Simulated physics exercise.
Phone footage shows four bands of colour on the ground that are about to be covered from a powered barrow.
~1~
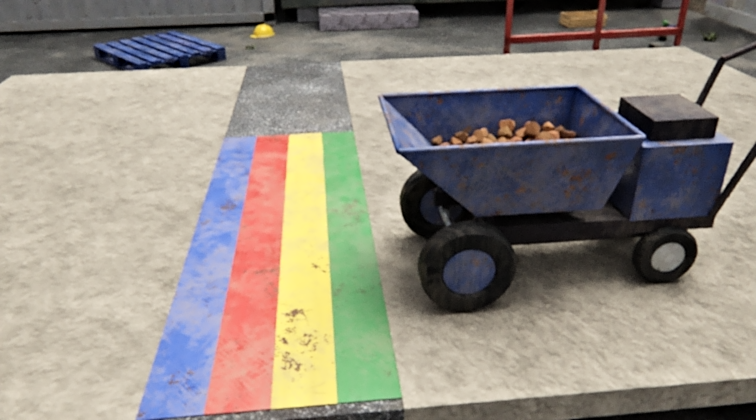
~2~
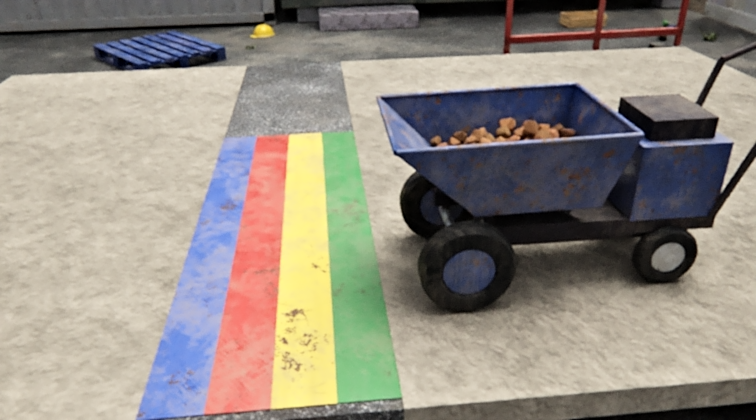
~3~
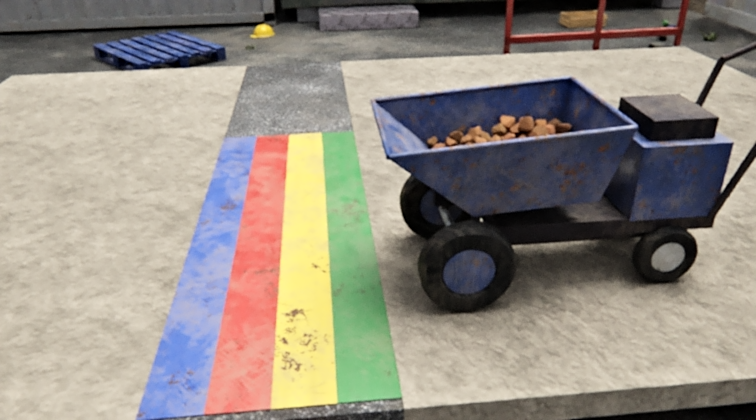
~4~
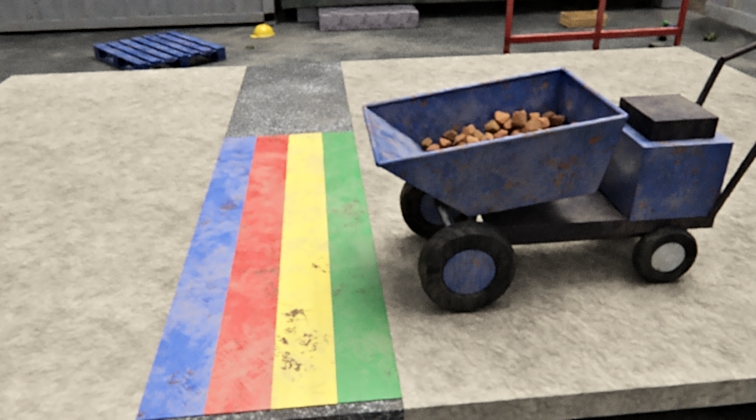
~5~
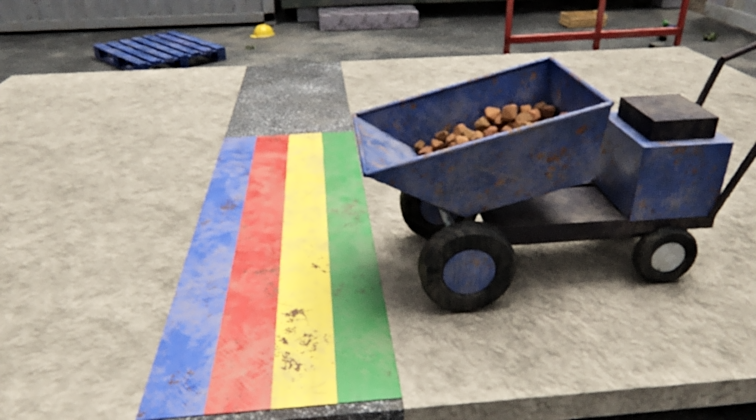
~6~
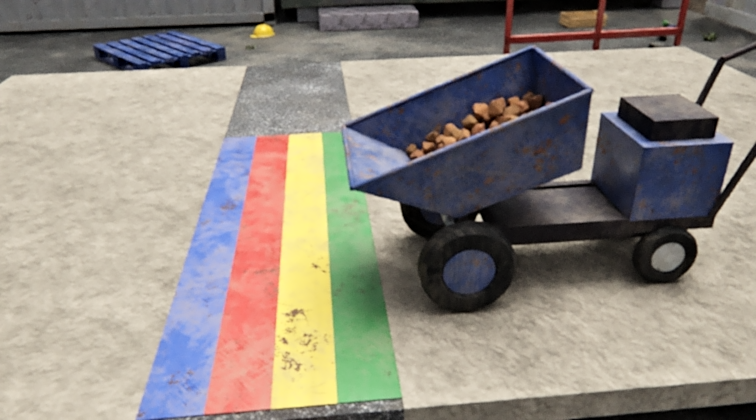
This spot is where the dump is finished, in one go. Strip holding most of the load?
Red.
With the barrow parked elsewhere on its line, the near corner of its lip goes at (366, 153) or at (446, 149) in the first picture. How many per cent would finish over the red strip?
30 and 20 percent, in that order.
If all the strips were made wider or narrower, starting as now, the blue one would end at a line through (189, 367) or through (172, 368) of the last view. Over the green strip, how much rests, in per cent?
First case 0 per cent, second case 0 per cent.
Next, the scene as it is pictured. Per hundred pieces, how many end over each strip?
Green strip: 0 %, yellow strip: 20 %, red strip: 30 %, blue strip: 15 %.
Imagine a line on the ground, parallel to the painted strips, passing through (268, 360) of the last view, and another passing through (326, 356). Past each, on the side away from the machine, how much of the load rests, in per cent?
Around 50 per cent for the first, around 70 per cent for the second.
Shortly afterwards, skip tipped steeply; the whole lot in the skip.
Next, skip tipped right over; near two thirds in the skip; near a quarter over the yellow strip; a little over the red strip.
Some moments later, skip tipped right over; near a quarter in the skip; near a quarter over the yellow strip; near a third over the red strip; near a quarter over the blue strip; a little off the paint.
In the end, skip tipped right over; near a quarter in the skip; none at all over the green strip; near a quarter over the yellow strip; near a quarter over the red strip; near a quarter over the blue strip; a little off the paint.
